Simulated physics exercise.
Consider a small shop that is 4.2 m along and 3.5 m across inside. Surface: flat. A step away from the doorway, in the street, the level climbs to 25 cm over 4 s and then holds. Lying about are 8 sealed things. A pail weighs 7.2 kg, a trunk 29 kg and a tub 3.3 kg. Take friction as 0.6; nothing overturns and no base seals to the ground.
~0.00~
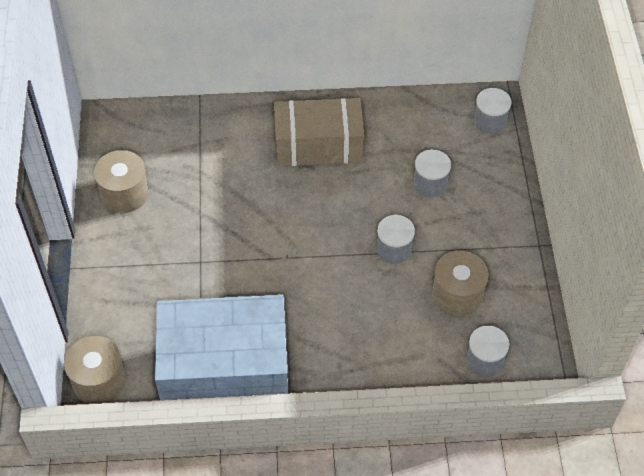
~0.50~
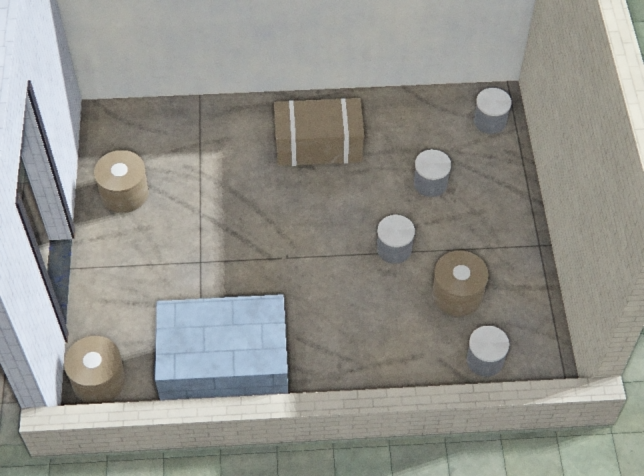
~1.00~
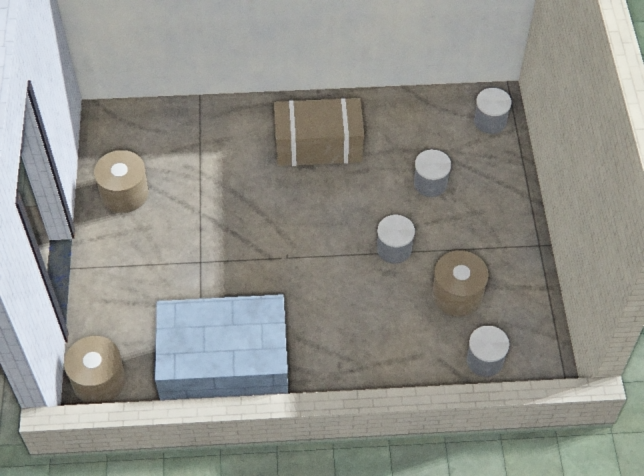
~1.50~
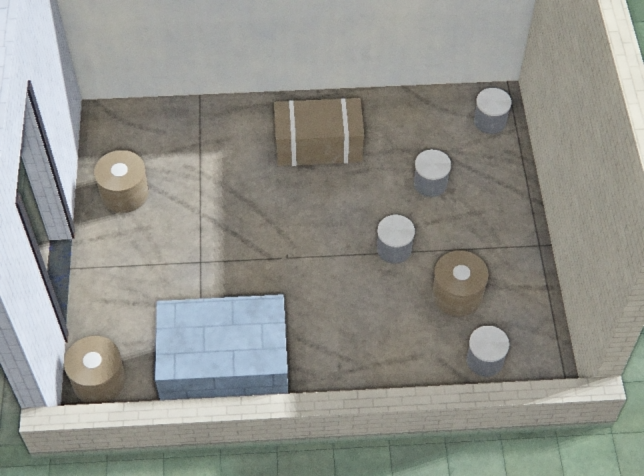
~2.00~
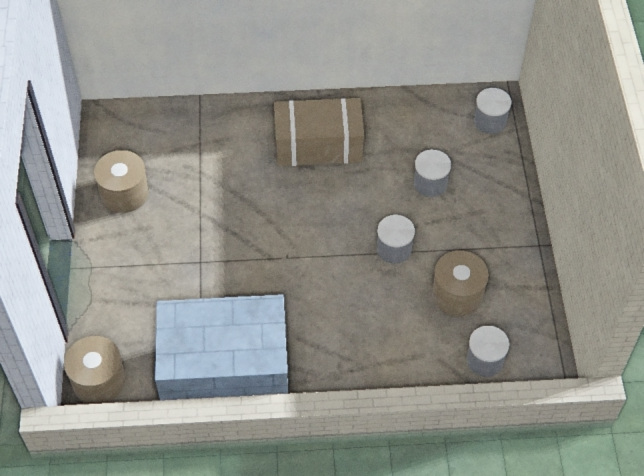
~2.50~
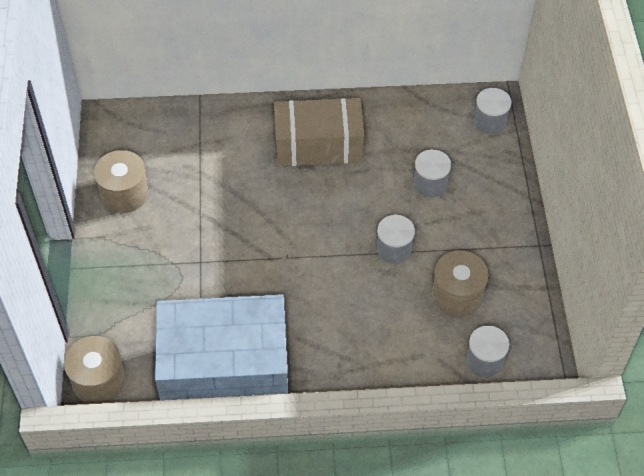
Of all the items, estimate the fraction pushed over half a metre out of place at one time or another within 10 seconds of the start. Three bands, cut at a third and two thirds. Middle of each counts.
The share moved is one to two out of three.
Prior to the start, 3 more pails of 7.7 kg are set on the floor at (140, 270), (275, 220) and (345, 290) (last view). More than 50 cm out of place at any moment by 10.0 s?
In order: Above the mark, above the mark, above the mark.
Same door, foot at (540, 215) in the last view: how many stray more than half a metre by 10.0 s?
The answer then is 3.
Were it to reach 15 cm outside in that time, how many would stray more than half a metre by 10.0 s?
Result: 1.
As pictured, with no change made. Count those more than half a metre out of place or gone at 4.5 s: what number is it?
0.
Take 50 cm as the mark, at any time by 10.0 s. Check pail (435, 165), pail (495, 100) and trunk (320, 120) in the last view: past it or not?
Taking them in that order, the first is beyond the limit, the second beyond the limit and the third within the limit.
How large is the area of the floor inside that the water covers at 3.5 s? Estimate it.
About 3.5 m2.
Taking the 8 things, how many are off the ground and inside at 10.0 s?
At that time, 7.
After 3.5 s 0 of 8 are over 50 cm from their spots; 0 afloat.
After 4.5 s 0 of 8 are over 50 cm from their spots; 0 afloat.
After 7.0 s 2 of 8 are over 50 cm from their spots; 2 afloat.
After 10.0 s 5 of 8 are over 50 cm from their spots, and 5 have been at some point; 7 afloat.
